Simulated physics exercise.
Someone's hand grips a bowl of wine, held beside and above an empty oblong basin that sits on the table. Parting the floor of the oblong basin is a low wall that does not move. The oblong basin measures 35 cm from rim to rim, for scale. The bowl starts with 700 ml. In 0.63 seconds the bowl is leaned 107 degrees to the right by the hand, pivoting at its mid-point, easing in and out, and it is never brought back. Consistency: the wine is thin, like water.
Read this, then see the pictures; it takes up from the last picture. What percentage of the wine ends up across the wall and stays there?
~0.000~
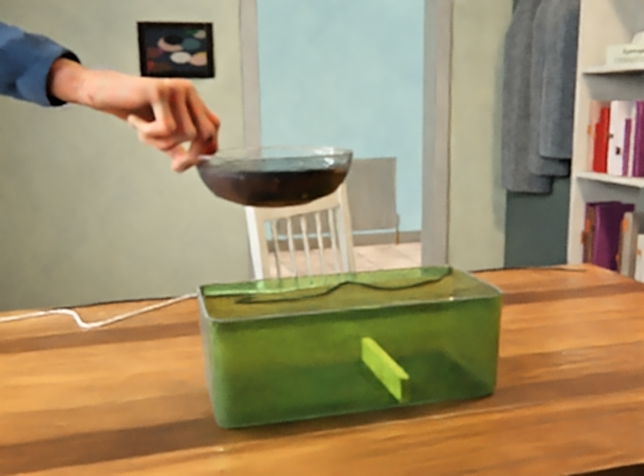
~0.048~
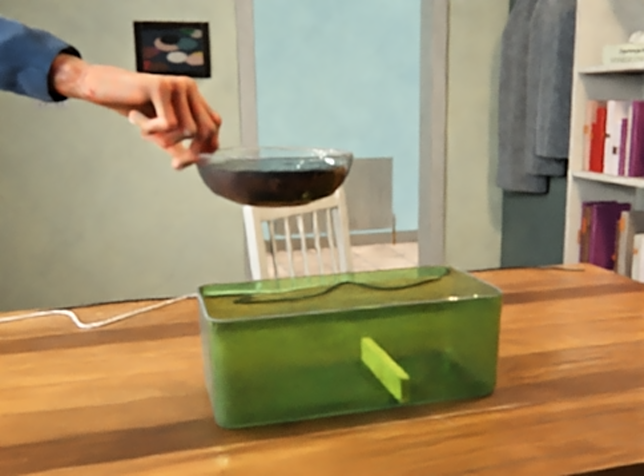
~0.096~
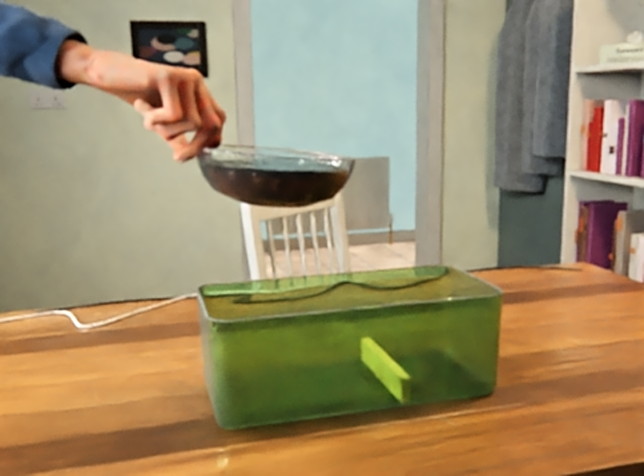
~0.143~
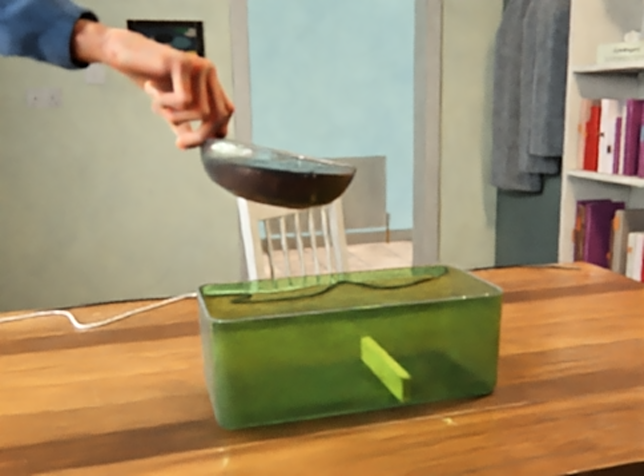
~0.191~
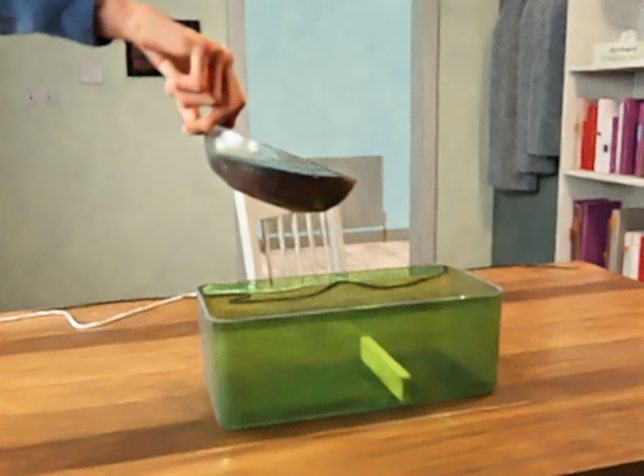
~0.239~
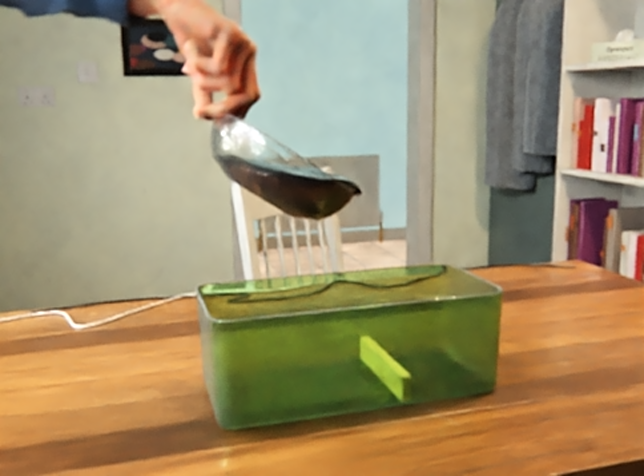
About 42 per cent.
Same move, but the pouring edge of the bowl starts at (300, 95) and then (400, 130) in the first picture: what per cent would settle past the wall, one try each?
It comes to 20 per cent, and then 60 per cent.
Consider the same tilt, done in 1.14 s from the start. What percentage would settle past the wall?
60 per cent.
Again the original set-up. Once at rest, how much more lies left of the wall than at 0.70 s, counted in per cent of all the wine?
That amounts to roughly 14 per cent of the whole.
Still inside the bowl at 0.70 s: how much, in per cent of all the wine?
Near 0 percent, more or less.
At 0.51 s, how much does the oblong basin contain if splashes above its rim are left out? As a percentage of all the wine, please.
74 %, more or less.
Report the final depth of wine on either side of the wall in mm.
Around 12 mm deep on the left, around 16 mm deep on the right.
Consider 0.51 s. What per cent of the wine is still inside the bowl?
Around 2 in a hundred.
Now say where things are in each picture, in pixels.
Tilt 0°; pouring edge (348, 151); surface from (200, 169) to (343, 164); the oblong basin's rim runs from (203, 303) to (477, 280); the wall's top is at (384, 357), in the first picture.
Tilt 2°; pouring edge (349, 153); surface from (200, 168) to (343, 165), in the second picture.
Tilt 6°; pouring edge (350, 159); surface from (202, 164) to (344, 168), in the third picture.
Tilt 13°; pouring edge (351, 168); surface from (204, 160) to (346, 171), in the fourth picture.
Tilt 23°; pouring edge (351, 181); surface from (210, 157) to (349, 174), in the fifth picture.
Tilt 34°; pouring edge (348, 195); surface from (217, 158) to (335, 180); 7 per cent is over the edge, in the sixth picture.
By 0.51 s the tilt is 97° and 2 per cent is still to pour, 26 is left of the wall and 47 right of it.
By 0.70 s the tilt is 107° and 0 per cent is still to pour, 42 is left of the wall and 43 right of it.
By 0.91 s the tilt is 107° and 0 per cent is still to pour, 52 is left of the wall and 46 right of it.
By 1.13 s the tilt is 107° and 0 per cent is still to pour, 56 is left of the wall and 42 right of it.
At rest 56 per cent lies left of the wall, 42 right of it and 2 outside.
